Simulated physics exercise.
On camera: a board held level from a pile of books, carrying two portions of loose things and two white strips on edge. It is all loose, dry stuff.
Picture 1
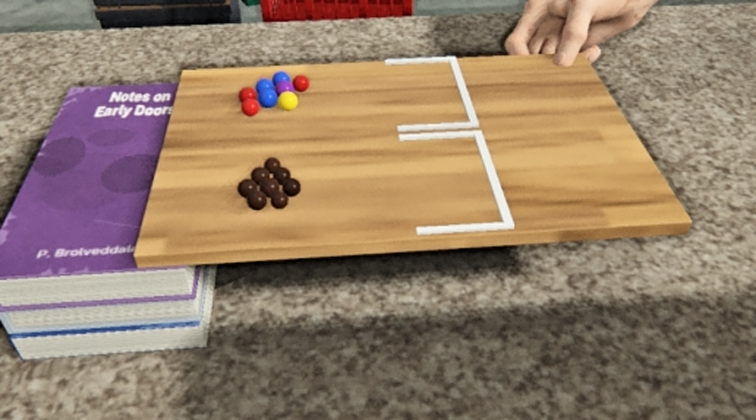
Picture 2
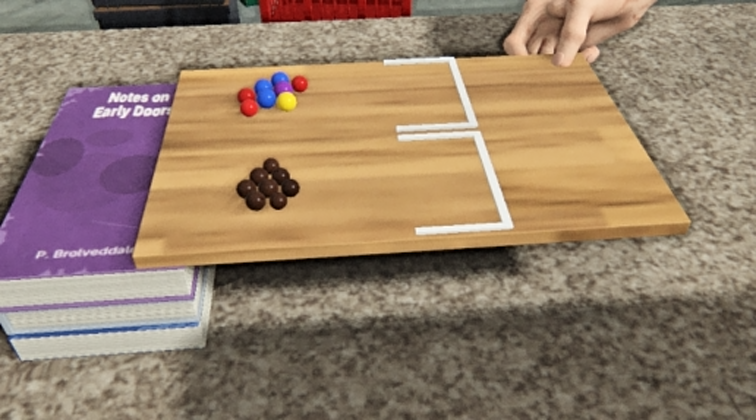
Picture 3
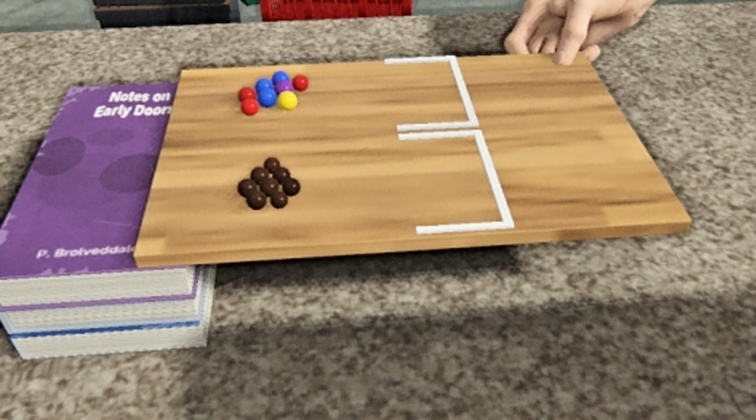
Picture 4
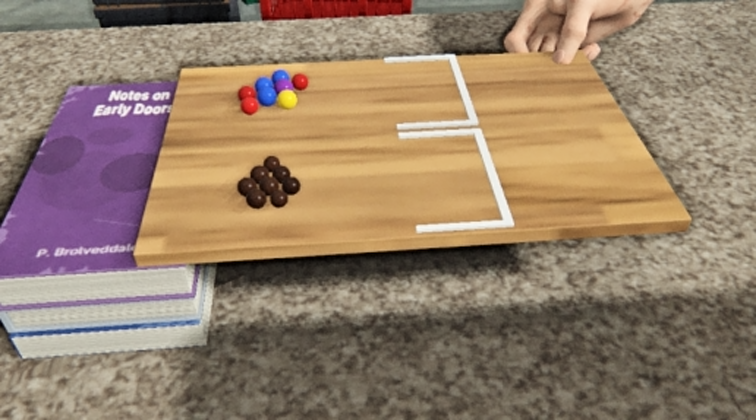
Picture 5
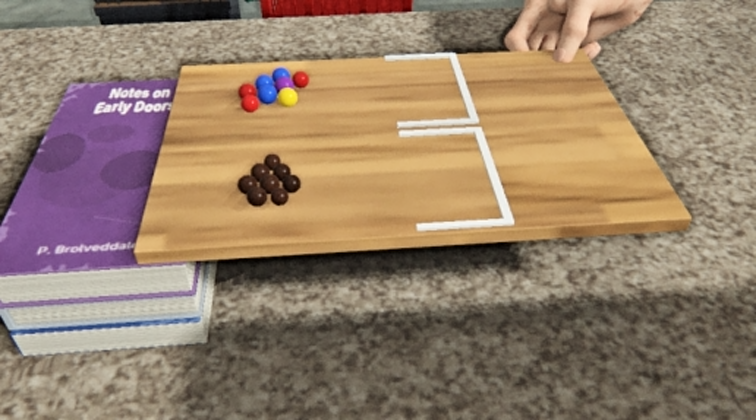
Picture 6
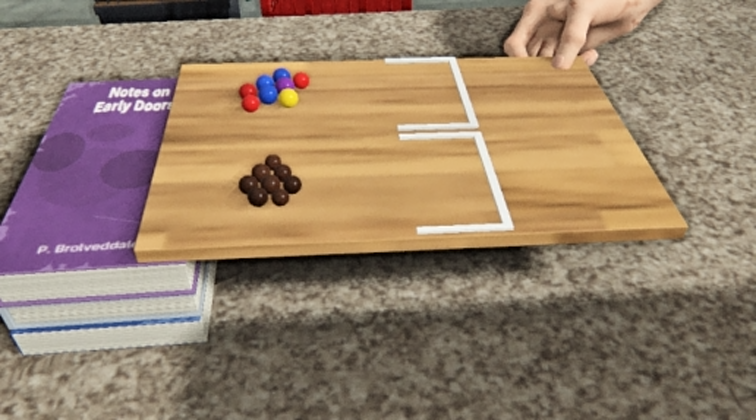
At the start, a hand at the far right holds a wooden board level, its left end resting on a pile of books, with colourful balls behind dark brown ones and two white strips to their right. The hand then lowers its end very slightly, while the balls stay still.
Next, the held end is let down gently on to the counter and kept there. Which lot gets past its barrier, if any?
Here the nearer lot carries on beyond the bar, and the farther lot carries on beyond the bar.
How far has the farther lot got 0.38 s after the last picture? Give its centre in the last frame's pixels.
Near (319, 104).
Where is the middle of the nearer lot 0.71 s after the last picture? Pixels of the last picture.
At about (502, 218).
Then, 0.38 s later than the last frame, board sloping at 11°; nearer lot on its way down; farther lot on its way down.
Then, 0.71 s later than the last frame, board resting at 14°; nearer lot roughly two thirds past its bar; farther lot roughly two thirds past its bar.
Then, 0.99 s later than the last frame, board resting at 14°; nearer lot every one past its bar; farther lot every one past its bar.
When it is over, board resting at 14°; nearer lot every one past its bar; farther lot every one past its bar.
